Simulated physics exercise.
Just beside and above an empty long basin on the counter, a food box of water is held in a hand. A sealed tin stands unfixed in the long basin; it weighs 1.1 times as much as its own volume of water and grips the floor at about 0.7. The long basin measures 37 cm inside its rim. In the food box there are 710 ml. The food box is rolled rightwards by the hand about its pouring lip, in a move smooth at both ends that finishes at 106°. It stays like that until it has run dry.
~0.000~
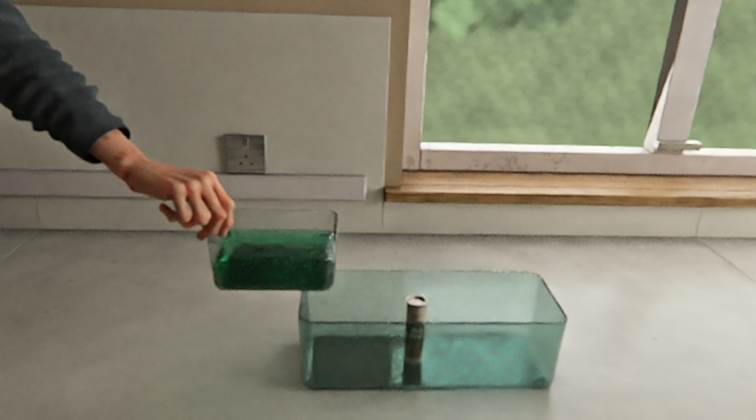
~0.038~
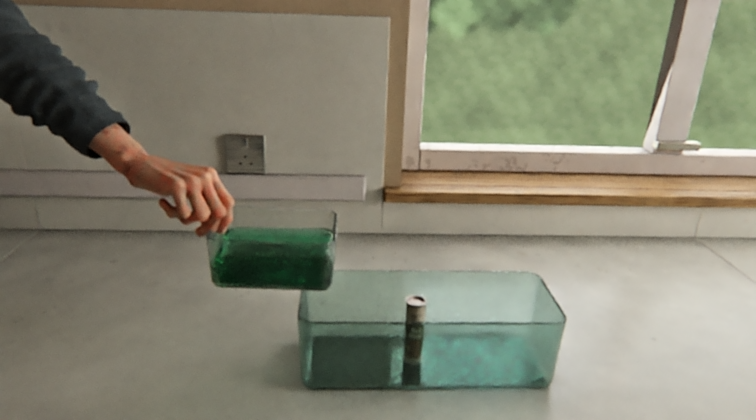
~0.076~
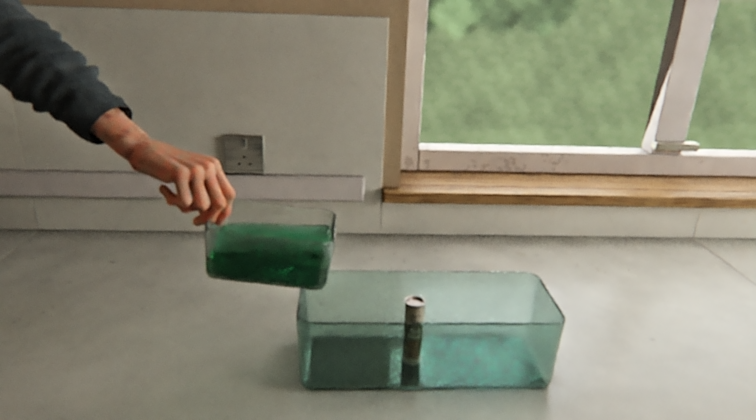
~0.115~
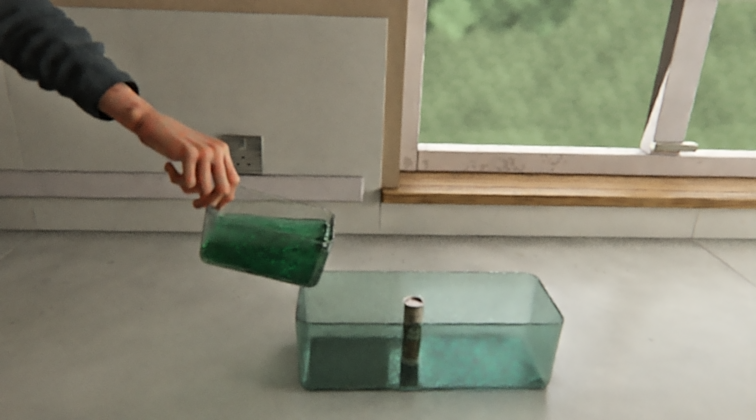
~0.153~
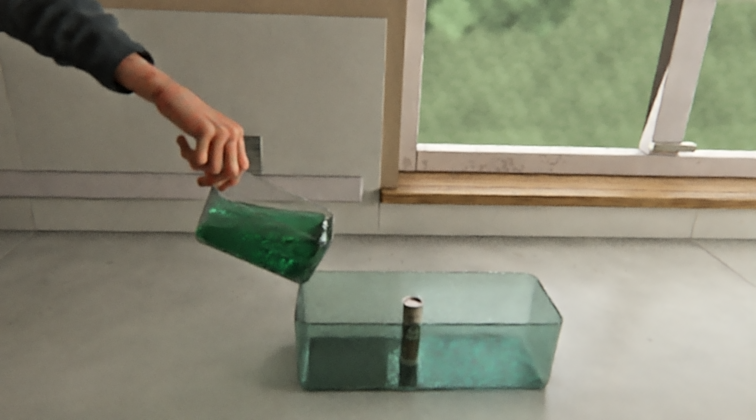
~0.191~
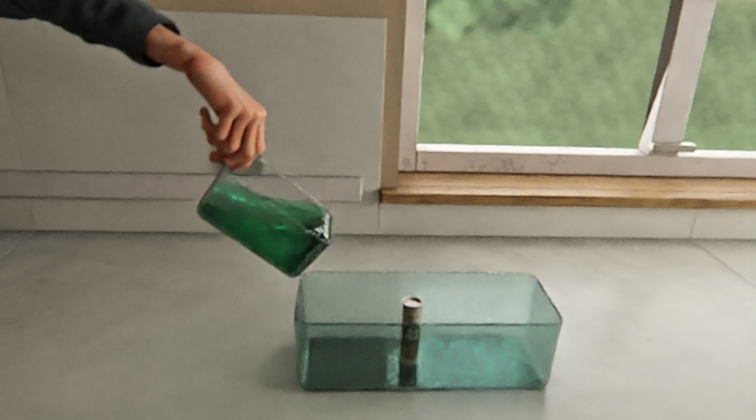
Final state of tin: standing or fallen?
My bet is it won't last.
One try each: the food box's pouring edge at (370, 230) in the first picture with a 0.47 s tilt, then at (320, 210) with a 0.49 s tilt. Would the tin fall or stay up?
The tin stays vertical the first time and overturns the second time.
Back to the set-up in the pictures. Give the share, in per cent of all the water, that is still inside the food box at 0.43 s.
At that time about 36 in a hundred parts are still held.
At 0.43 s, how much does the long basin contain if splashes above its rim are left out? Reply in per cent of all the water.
Around 7 percent.
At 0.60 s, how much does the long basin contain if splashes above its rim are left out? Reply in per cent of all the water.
About 84 per cent.
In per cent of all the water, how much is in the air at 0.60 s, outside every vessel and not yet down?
Airborne fraction: Approx. 10 %.
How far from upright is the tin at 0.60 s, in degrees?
25°.
By 0.43 s the tilt is 104° and 35 per cent is still to pour; the tin stands where it began.
By 0.60 s the tilt is 106° and 5 per cent is still to pour; the tin leans 26°.
By 0.77 s the tilt is 106° and 0 per cent is still to pour; the tin lies on its side.
By 0.97 s the tilt is 106° and 0 per cent is still to pour; the tin lies on its side.
At rest the tin lies on its side.
